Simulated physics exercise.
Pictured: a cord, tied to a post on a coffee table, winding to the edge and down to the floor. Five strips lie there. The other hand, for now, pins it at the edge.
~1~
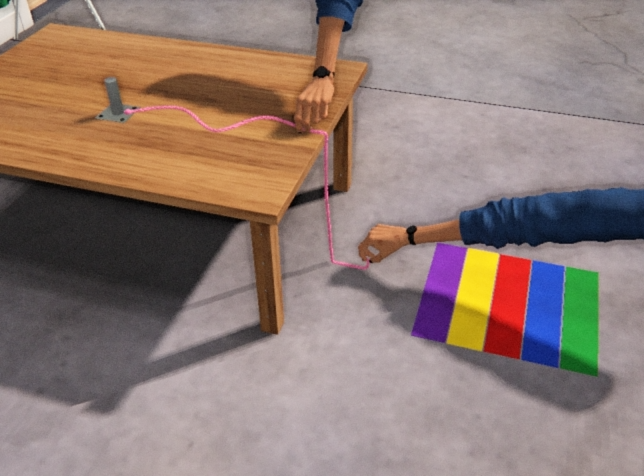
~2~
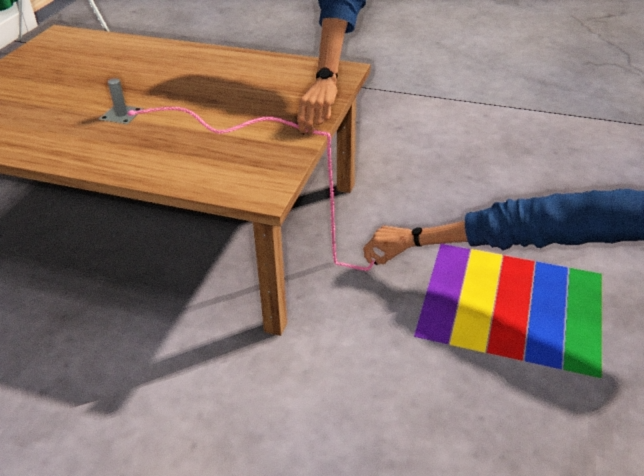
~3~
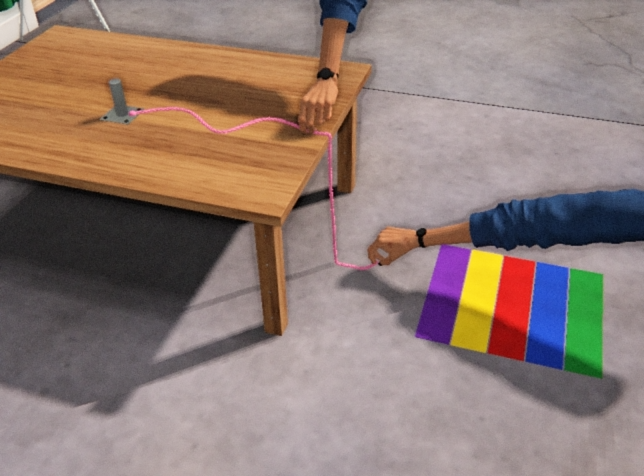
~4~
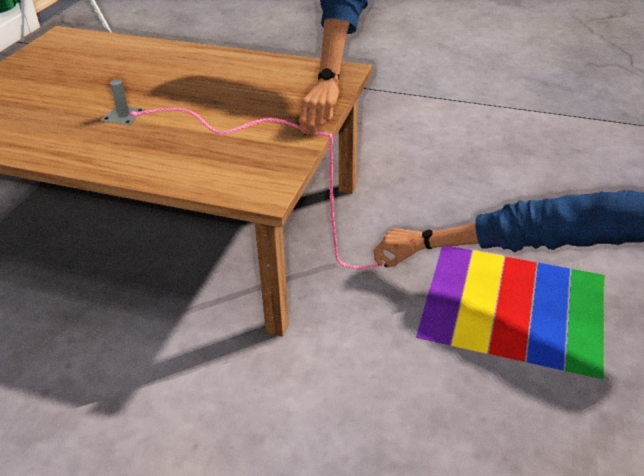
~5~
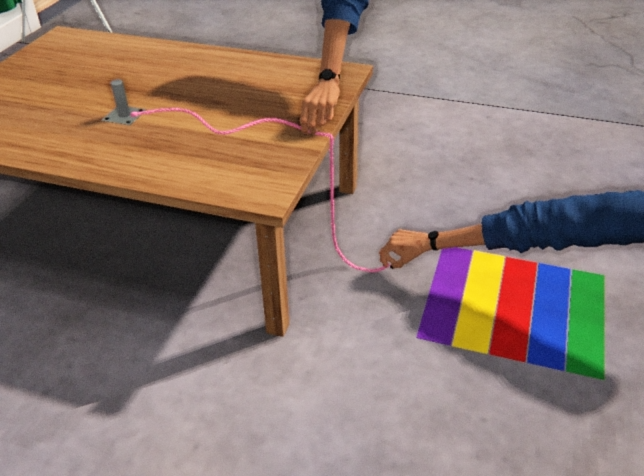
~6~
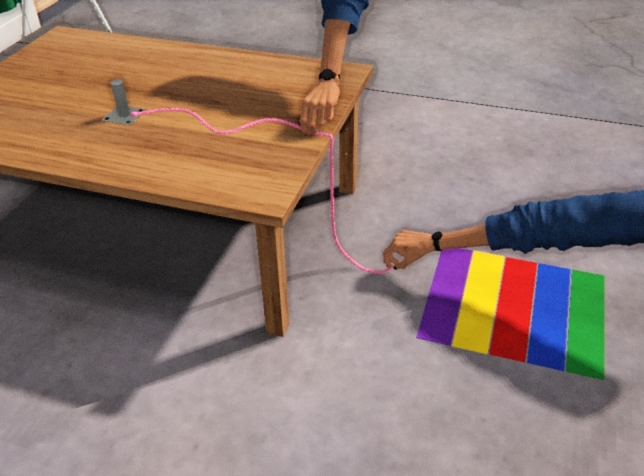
The video shows a pink cord running from a post on a wooden table over its edge, pinned there by one hand, while another hand near the floor draws the cord's end slightly right, toward five coloured strips.
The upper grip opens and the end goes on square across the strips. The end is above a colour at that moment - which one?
The red one.
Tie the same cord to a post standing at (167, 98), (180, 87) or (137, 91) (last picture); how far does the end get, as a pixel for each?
Roughly (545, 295), (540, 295) and (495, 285).
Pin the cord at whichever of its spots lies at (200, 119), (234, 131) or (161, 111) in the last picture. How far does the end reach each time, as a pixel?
In that order: (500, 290), (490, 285) and (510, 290).
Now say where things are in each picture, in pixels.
End (368, 259); purple (433, 320); yellow (468, 328); red (504, 335); blue (542, 343); green (580, 352), in the first picture.
End (373, 261); cord through (160, 109) (209, 128) (271, 119) (329, 141) (332, 199) (334, 253), in the second picture.
End (378, 262), in the third picture.
End (383, 264); cord through (162, 110) (211, 129) (273, 120) (331, 142) (331, 199) (336, 254), in the fourth picture.
End (389, 265), in the fifth picture.
End (392, 266); cord through (162, 110) (212, 129) (273, 120) (331, 142) (332, 200) (345, 254), in the sixth picture.
A little later, end near (461, 279); over purple.
Next, end near (494, 286); over yellow.
When it is tight, end near (514, 290); over red. The red one.
